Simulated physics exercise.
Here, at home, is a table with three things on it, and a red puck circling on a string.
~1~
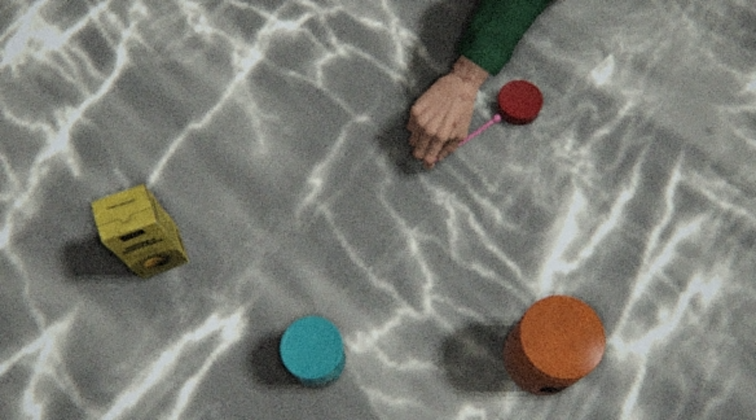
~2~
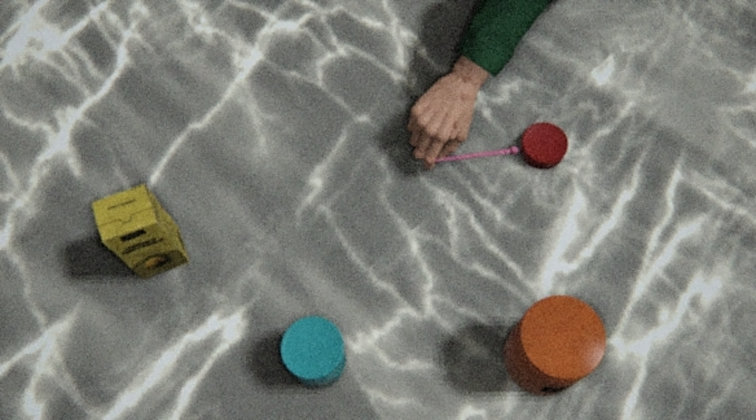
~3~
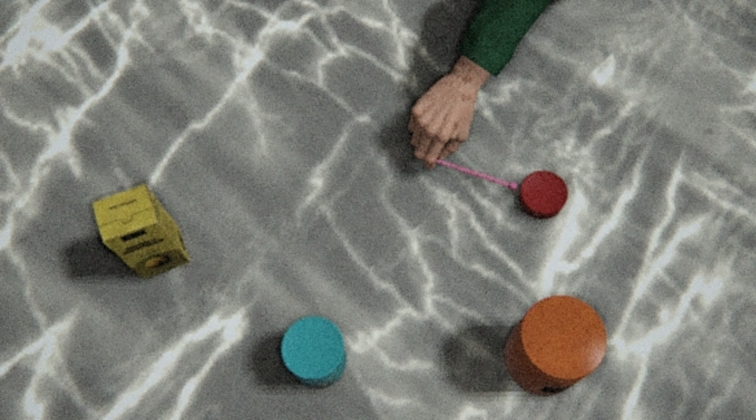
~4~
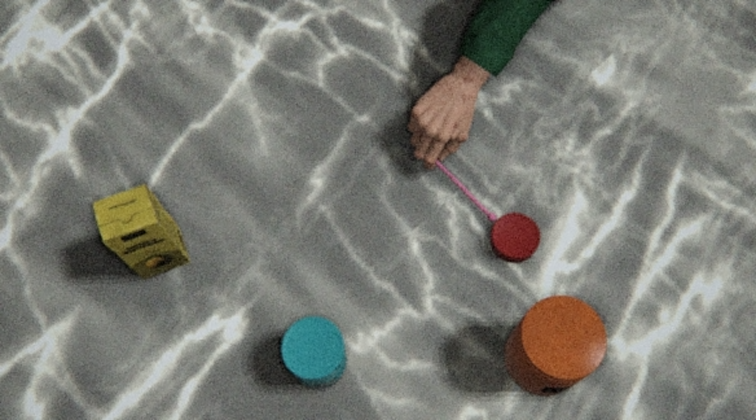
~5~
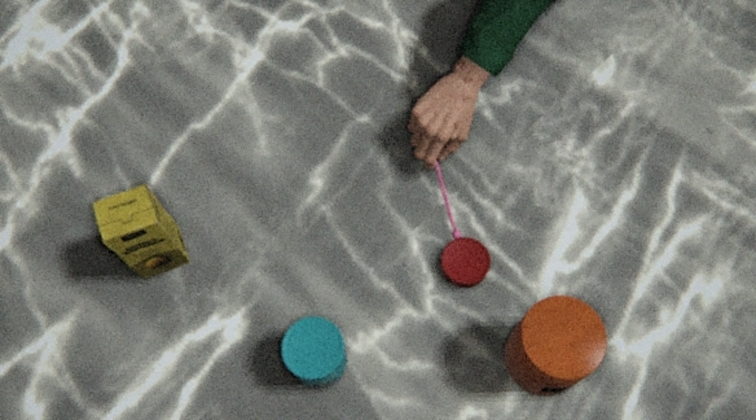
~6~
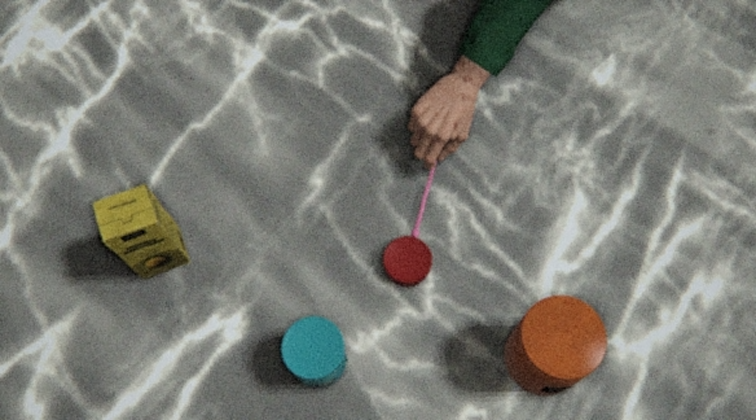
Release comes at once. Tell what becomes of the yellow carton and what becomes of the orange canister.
In order: The yellow carton will receive no impact, the orange canister will receive no impact.
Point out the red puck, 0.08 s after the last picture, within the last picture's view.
Around (309, 219).
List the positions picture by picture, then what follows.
In the first picture, red puck (521, 98); yellow carton (123, 212); orange canister (563, 336); turquoise tin (312, 347).
In the second picture, red puck (545, 142).
In the third picture, red puck (544, 192).
In the fourth picture, red puck (516, 235).
In the fifth picture, red puck (466, 260).
In the sixth picture, red puck (408, 259); yellow carton (124, 212); orange canister (564, 336); turquoise tin (313, 347); going round clockwise.
Then, 0.08 s later than the last view, puck near (309, 219).
Then, 0.20 s later than the last view, puck near (197, 168).
Finally, puck near (70, 110). The yellow carton escapes it and the orange canister stays untouched.
